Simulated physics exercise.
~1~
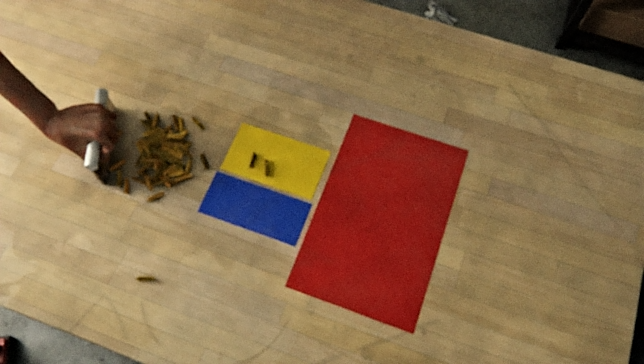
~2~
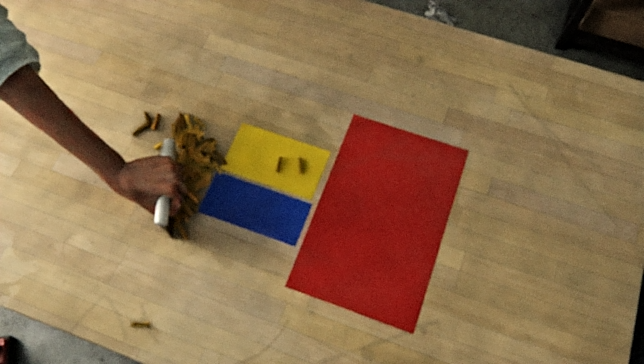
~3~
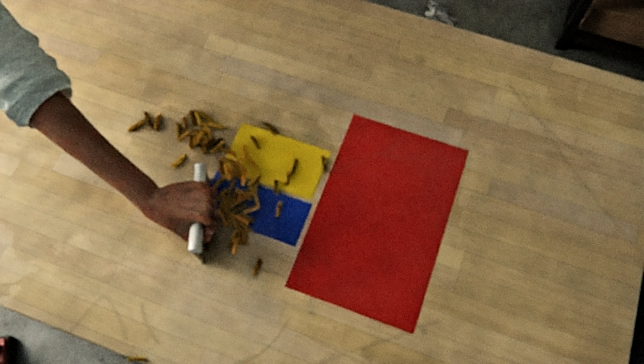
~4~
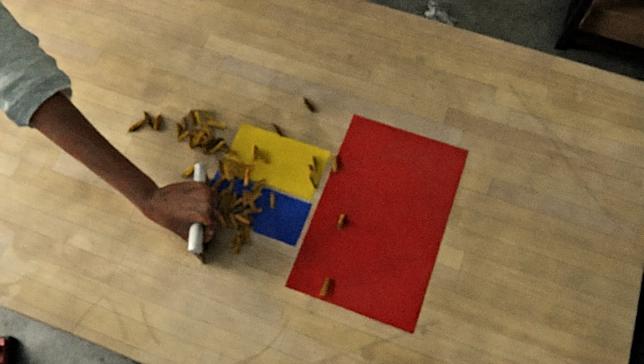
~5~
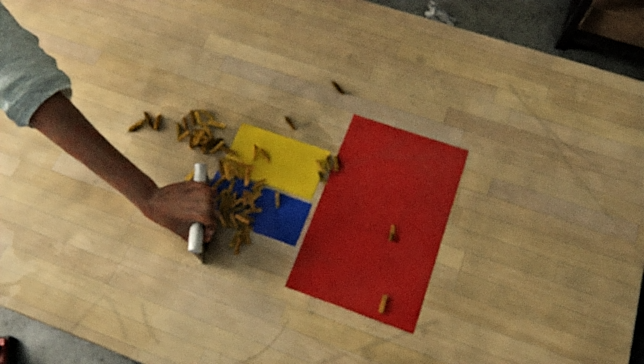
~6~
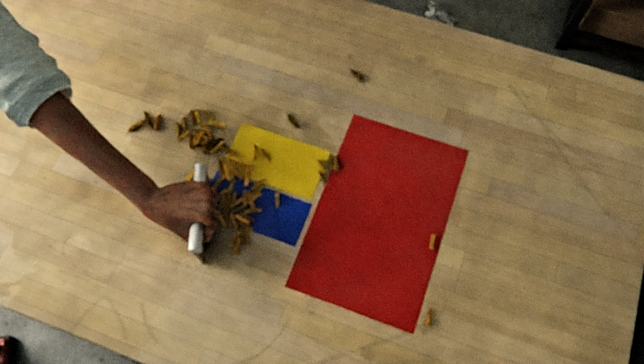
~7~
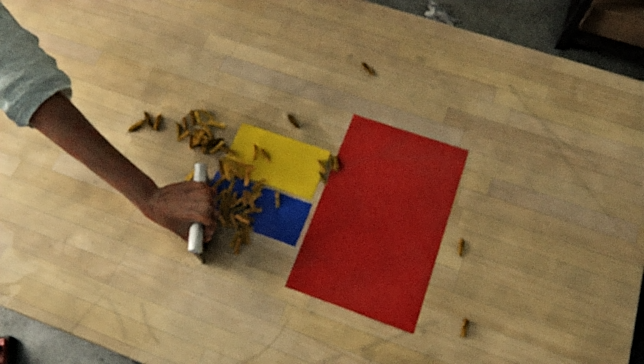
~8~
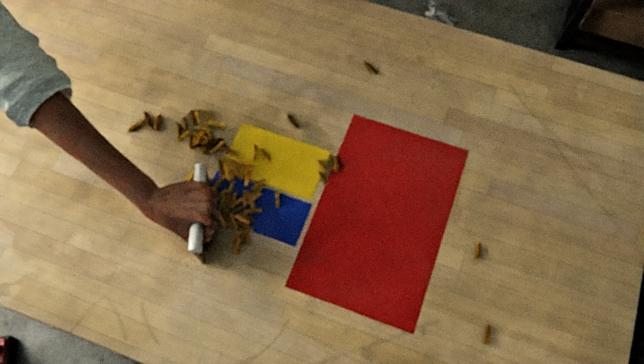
A hand holding a white-handled scraper pushed a pile of dry pasta right across a wooden table and stopped at the blue and yellow mats, where most pieces stayed while a few slid on, two crossing the red mat to bare wood beyond.
